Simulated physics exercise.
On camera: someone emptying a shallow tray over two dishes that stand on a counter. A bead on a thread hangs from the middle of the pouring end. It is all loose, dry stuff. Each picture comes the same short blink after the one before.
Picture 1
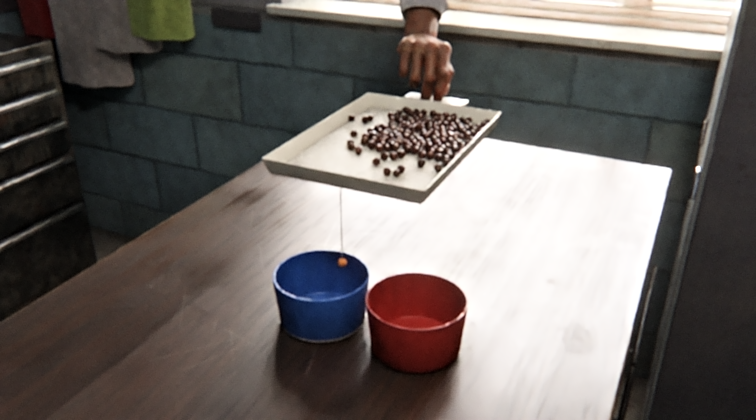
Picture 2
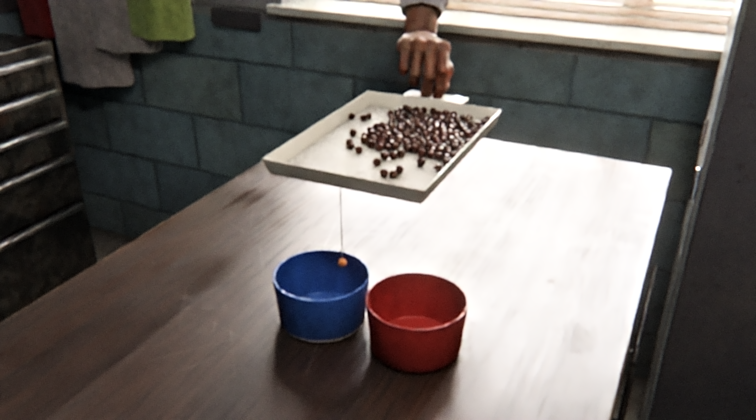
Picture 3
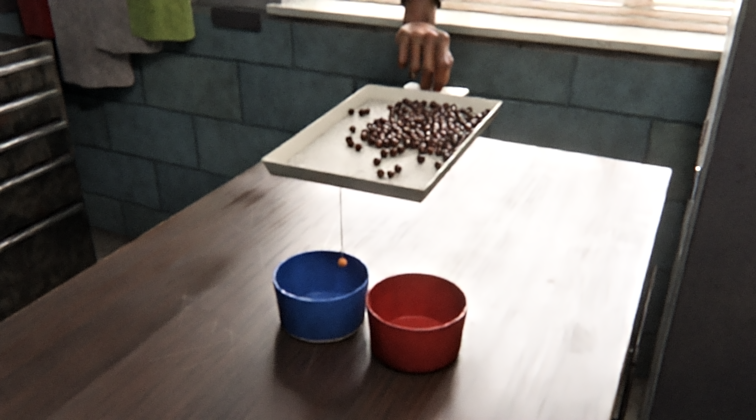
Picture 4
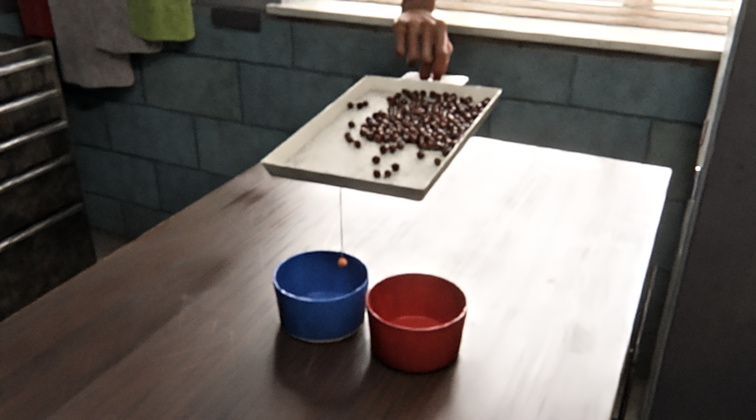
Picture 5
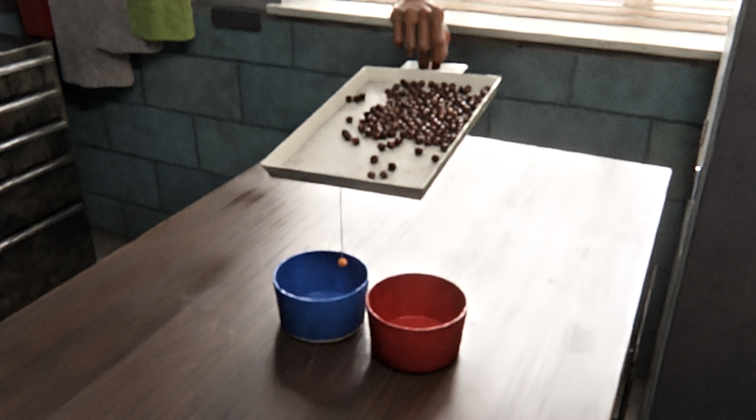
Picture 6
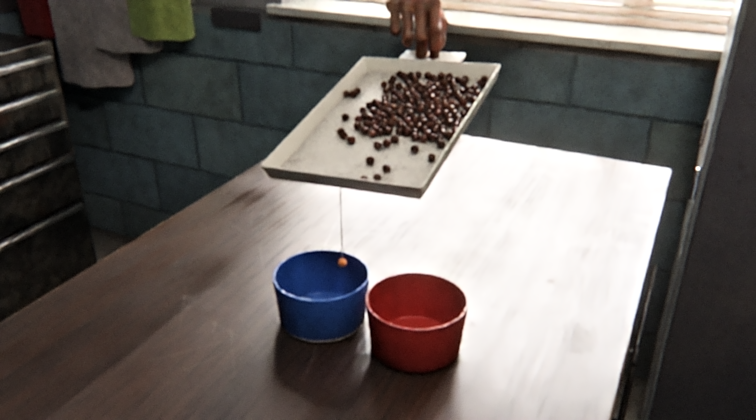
On a dark wooden counter in a tiled kitchen, a hand gradually raises the far end of a shallow tray above a blue dish and a red dish, and the small dark brown balls on it begin shifting toward the lower edge.
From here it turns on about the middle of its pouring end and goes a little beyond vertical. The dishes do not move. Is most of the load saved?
Together they catch only the smaller part.
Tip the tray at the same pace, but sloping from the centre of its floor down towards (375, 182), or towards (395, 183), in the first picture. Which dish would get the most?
First right, then right.
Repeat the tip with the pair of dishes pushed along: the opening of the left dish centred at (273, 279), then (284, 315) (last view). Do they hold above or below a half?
The first try: Above a half. The second: Not half.
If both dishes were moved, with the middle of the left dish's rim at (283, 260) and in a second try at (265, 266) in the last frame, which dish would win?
At the first place the left dish, at the second left.
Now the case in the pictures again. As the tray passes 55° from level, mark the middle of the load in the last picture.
Around (301, 174).
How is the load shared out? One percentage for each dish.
Left dish: 40 %, right dish: 0 %.
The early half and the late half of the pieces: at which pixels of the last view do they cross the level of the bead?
At about (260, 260), then at (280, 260).
Soon after the last picture, tray tipped steeply; most on the tray; a stray few in the left dish; a small part outside both; a small part in the air.
A little later, tray tipped right over; a small part on the tray; about a quarter in the left dish; about half outside both; a small part in the air.
Later still, tray tipped past a quarter turn; about a third in the left dish; about two thirds outside both.
By the end, tray tipped past a quarter turn; none in the right dish; about a third in the left dish; about two thirds outside both.
